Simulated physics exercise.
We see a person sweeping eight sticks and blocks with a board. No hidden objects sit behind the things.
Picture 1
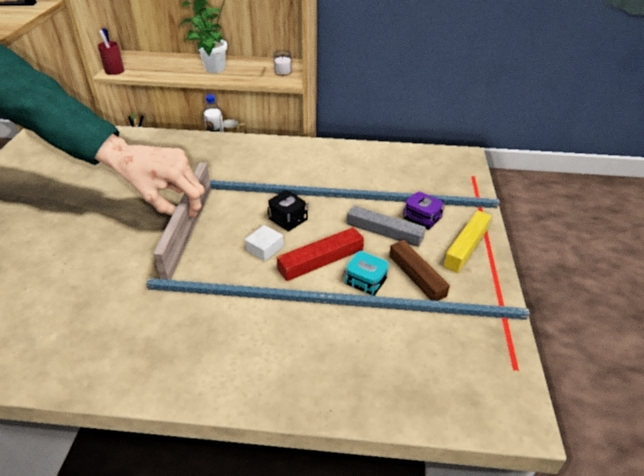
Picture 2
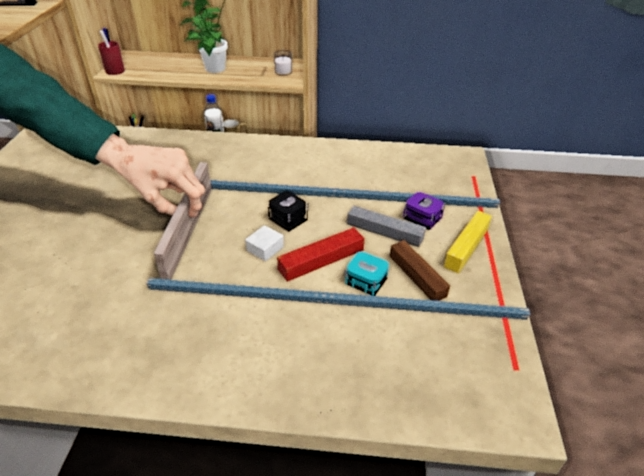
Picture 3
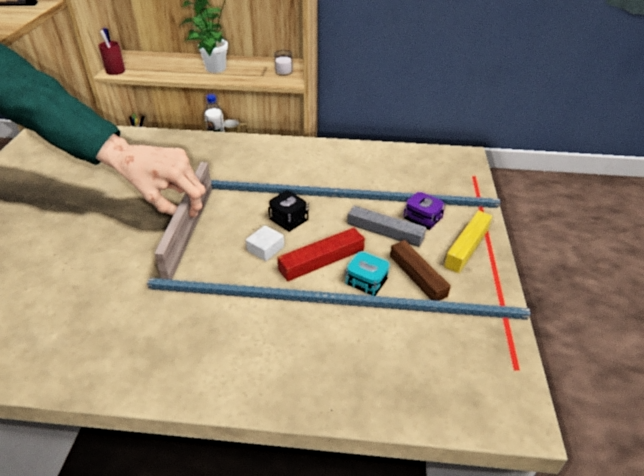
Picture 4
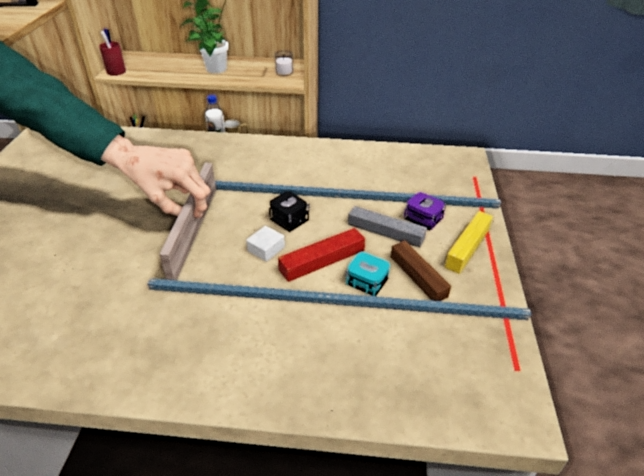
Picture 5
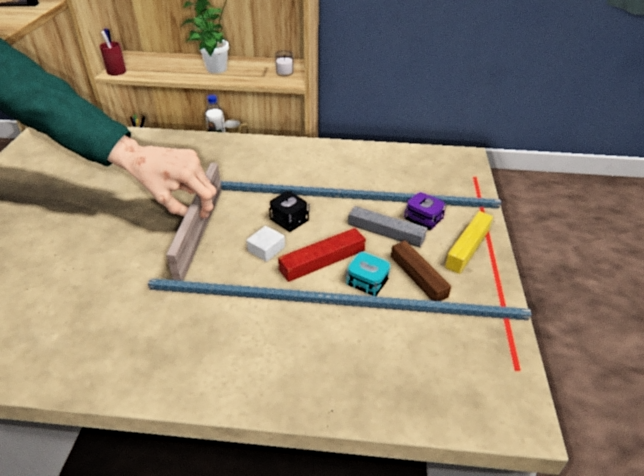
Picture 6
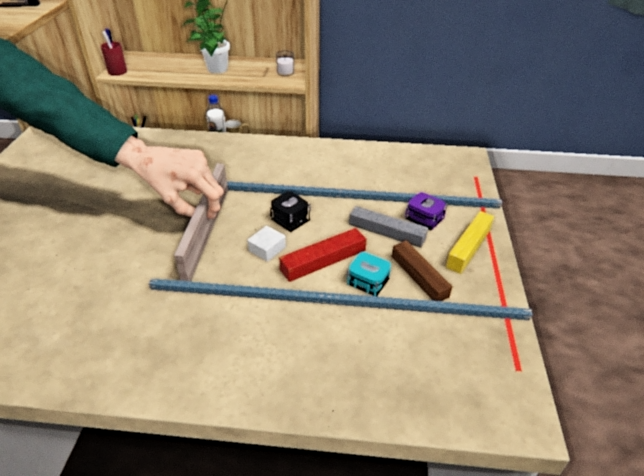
In a room with a wooden shelf and dark blue wall, a pale tabletop is seen from above at an angle. Between two blue rods lie black, white, red, grey, turquoise, purple, brown and yellow blocks and sticks, with a board at left and a red line at right. A green-sleeved arm holds the board still, then slides it slightly right, touching none of the pieces, while the view barely shifts.
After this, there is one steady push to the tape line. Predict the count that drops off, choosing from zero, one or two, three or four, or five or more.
The board is going to sweep off at least five.
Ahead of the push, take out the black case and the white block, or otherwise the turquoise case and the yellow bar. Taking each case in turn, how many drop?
Try 1: 4; try 2: 4.
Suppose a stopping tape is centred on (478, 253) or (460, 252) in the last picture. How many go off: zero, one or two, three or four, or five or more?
First place: More than four; second place: 3 or 4.
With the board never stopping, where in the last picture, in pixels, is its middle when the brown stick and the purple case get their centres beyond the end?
The middle is at (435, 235) when it's the brown stick, and at (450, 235) when it's the purple case.
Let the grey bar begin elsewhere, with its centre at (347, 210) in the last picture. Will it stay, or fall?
In the end it falls away.
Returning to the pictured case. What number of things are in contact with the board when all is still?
That comes to 2.
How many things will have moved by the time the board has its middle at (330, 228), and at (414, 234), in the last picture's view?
5 at one spot and 8 at the other.
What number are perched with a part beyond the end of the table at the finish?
2 in all.
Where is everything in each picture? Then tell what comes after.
In the first frame, yellow bar (468, 241); purple case (423, 211); brown stick (418, 270); board (186, 217); tape (490, 254).
In the second frame, purple case (424, 210); black case (288, 211).
In the third frame, brown stick (419, 270); grey bar (386, 226).
In the fourth frame, yellow bar (470, 241); turquoise case (368, 274).
In the fifth frame, purple case (425, 211); red bar (323, 254).
In the sixth frame, yellow bar (471, 241); purple case (426, 211); brown stick (421, 271); board (205, 219); tape (493, 254).
A little later, none off yet; yellow bar at rest near (471, 241); purple case at rest near (426, 211); brown stick at rest near (421, 271).
Next, none off yet; yellow bar shifted a little near (503, 249); purple case shifted about its own width near (460, 210); brown stick shifted about its own width near (483, 276).
When it is over, the number that fall off is five or more; down, red bar, turquoise case, grey bar, brown stick, purple case and yellow bar.
